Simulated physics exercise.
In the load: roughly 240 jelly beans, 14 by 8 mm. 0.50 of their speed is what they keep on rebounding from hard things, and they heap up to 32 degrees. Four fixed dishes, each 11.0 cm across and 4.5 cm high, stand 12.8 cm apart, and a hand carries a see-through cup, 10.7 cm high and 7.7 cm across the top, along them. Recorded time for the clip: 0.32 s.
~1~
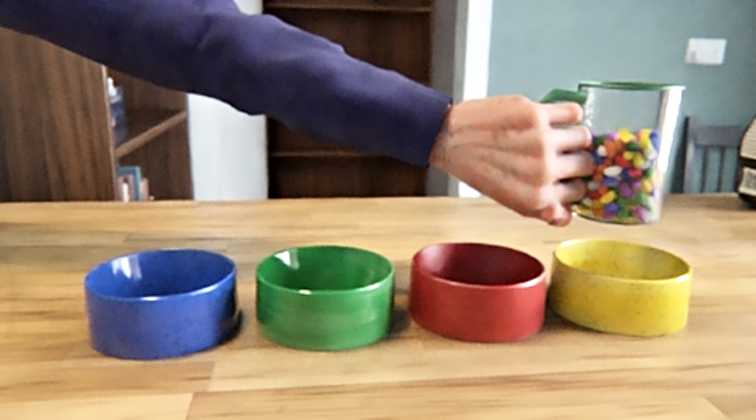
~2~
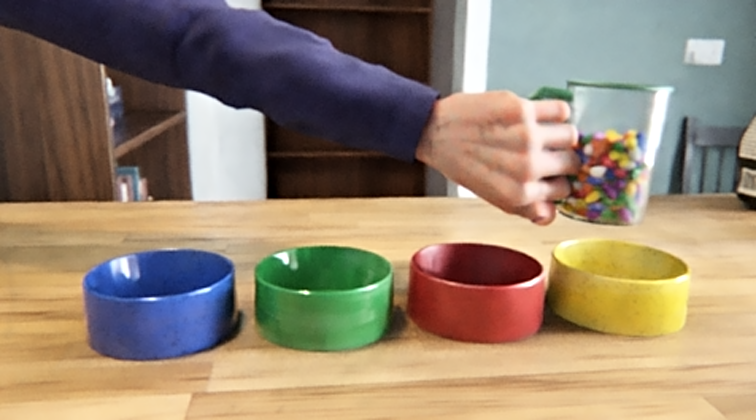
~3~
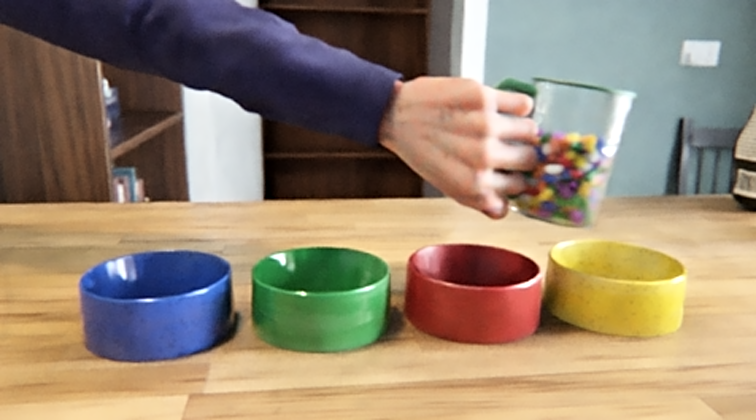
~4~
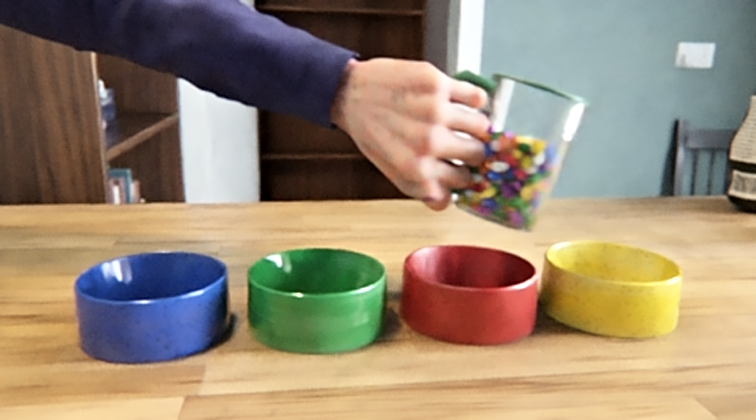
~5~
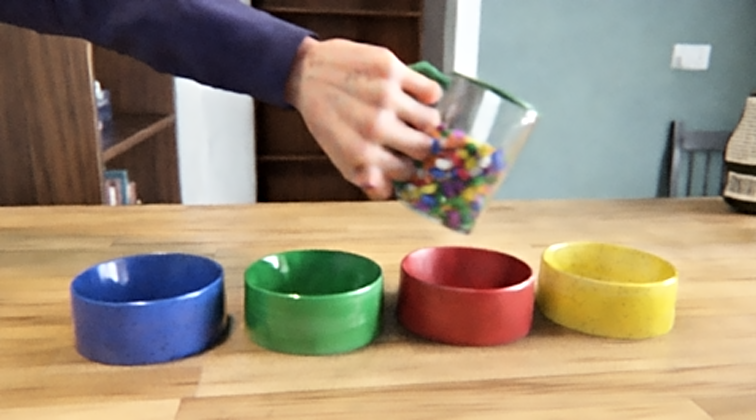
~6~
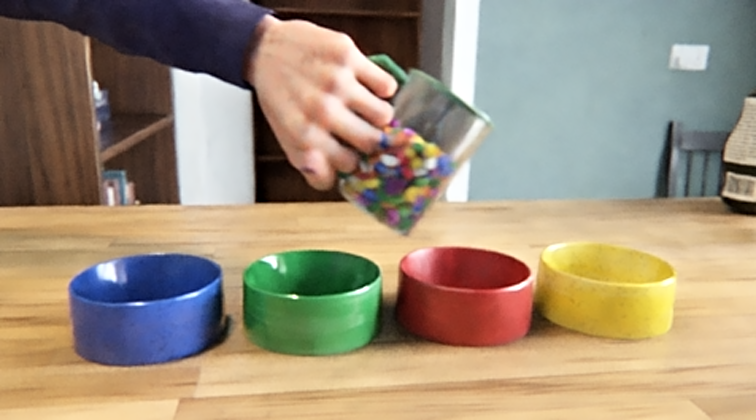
The footage shows a hand carrying a clear cup of colorful jelly beans leftward above a row of blue, green, red and yellow bowls on a wooden table, gradually tilting the cup to the right as it moves.
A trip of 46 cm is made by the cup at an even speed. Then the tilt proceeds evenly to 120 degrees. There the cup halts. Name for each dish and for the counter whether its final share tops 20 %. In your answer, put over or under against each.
Red dish - under; blue dish - over; green dish - under; yellow dish - under; counter - under.
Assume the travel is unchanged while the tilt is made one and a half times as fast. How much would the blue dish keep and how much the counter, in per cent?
Result: Blue dish 90, counter 0.
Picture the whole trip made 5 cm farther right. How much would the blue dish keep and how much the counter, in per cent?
I'd expect blue at 90 and the counter at 10.
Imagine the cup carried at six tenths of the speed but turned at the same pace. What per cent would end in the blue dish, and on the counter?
Blue 90, counter 10.
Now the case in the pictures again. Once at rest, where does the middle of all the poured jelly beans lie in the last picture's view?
When it all comes to rest, the middle is near (146, 306).
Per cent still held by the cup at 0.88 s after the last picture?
Around 35 in a hundred.
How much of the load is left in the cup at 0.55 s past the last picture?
It works out to about 100 per cent of the load.
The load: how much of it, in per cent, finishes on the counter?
0 per cent.
Then, 0.33 s after the last picture, tilt 76 degrees; cup holds 100 %.
Then, 0.55 s after the last picture, tilt 104 degrees; cup holds 100 %.
Then, 0.88 s after the last picture, tilt 120 degrees; cup holds 35 %, blue 65 %.
In the end, red 0 %, blue 100 %, green 0 %, yellow 0 %, counter 0 %.
